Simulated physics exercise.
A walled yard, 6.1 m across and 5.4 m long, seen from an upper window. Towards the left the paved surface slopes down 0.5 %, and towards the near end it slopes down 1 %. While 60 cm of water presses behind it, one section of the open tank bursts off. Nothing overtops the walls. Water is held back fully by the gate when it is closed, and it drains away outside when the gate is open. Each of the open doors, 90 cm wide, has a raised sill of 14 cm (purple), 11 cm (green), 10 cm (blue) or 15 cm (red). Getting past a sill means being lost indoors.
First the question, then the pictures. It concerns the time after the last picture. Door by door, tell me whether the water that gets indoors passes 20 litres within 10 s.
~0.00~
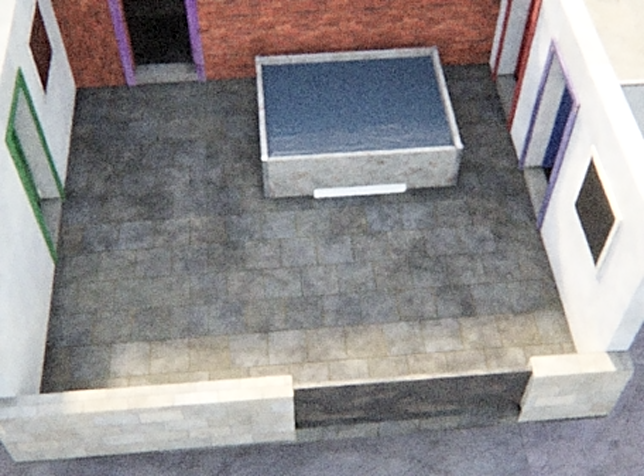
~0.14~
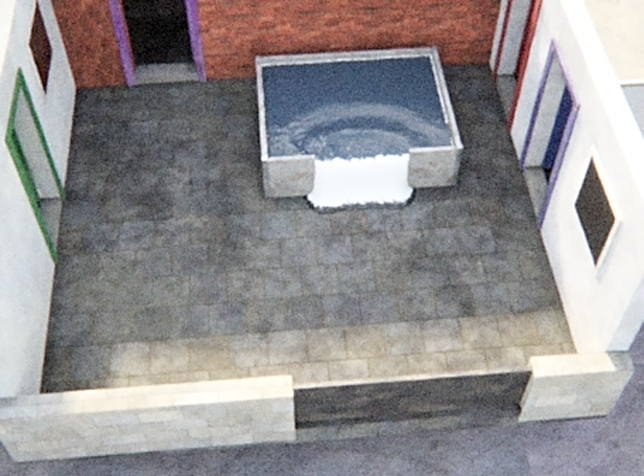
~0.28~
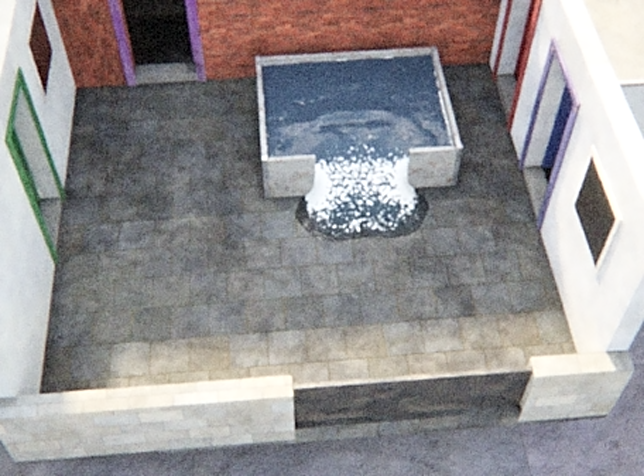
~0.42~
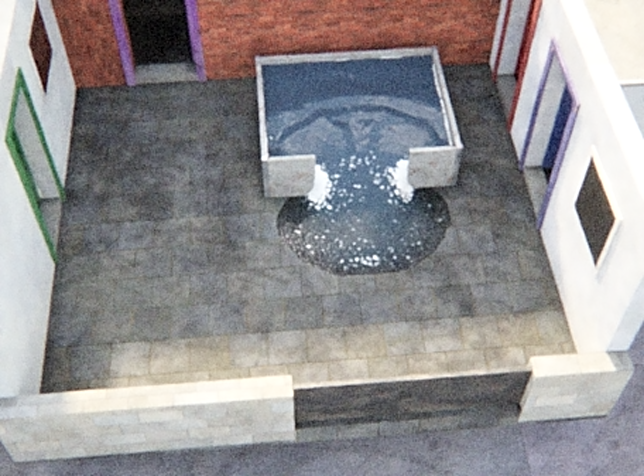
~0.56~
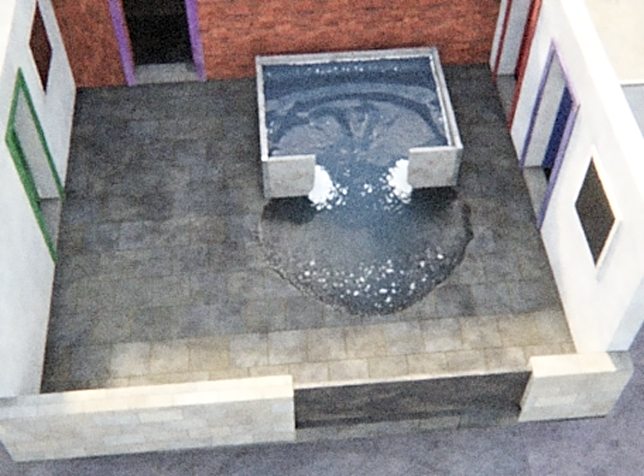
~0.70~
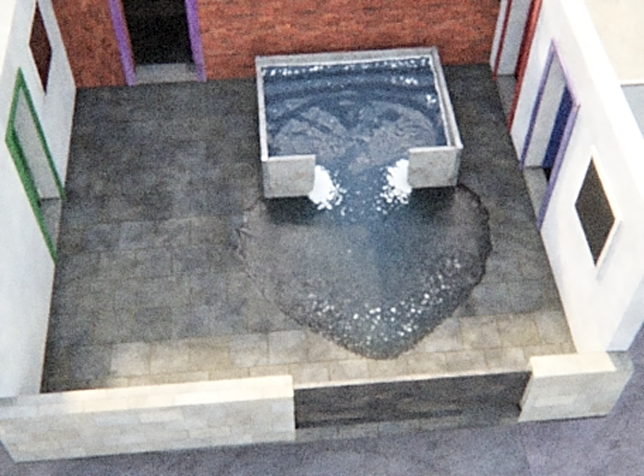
Here is the picture: At the purple door it stays within 20 litres; at the green door it stays within 20 litres; at the blue door it stays within 20 litres; at the red door it stays within 20 litres.
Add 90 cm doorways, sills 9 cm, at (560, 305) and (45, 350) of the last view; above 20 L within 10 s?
In the order given, higher then higher.
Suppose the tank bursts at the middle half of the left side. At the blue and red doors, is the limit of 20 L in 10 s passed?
Blue short, red short.
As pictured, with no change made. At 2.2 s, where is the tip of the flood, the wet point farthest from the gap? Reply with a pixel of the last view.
(36, 430).
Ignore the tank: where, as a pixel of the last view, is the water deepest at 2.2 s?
Roughly at pixel (559, 387).
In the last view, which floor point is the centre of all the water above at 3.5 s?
Roughly (343, 244).
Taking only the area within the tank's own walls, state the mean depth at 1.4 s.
The average depth is around 42 cm.
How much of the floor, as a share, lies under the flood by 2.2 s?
I'd guess around 45 %.
After 1.4 s water covers 35 % of the floor and is deepest (34 cm) near (354, 202); purple door not reached, green door not reached, blue door not reached, red door not reached.
After 2.2 s water covers 45 % of the floor and is deepest (40 cm) near (559, 387); purple door not reached, green door not reached, blue door 1 cm at the sill, 0 L in, red door not reached.
After 3.5 s water covers 50 % of the floor and is deepest (28 cm) near (36, 430); purple door not reached, green door 2 cm at the sill, 0 L in, blue door 5 cm at the sill, 0 L in, red door not reached.
After 6.0 s water covers 90 % of the floor and is deepest (22 cm) near (36, 430); purple door 9 cm at the sill, 0 L in, green door 7 cm at the sill, 0 L in, blue door 6 cm at the sill, 0 L in, red door 6 cm at the sill, 0 L in.
After 10.0 s water covers 95 % of the floor and is deepest (15 cm) near (36, 430); purple door 11 cm at the sill, 0 L in, green door 7 cm at the sill, 0 L in, blue door 9 cm at the sill, 0 L in, red door 10 cm at the sill, 0 L in.
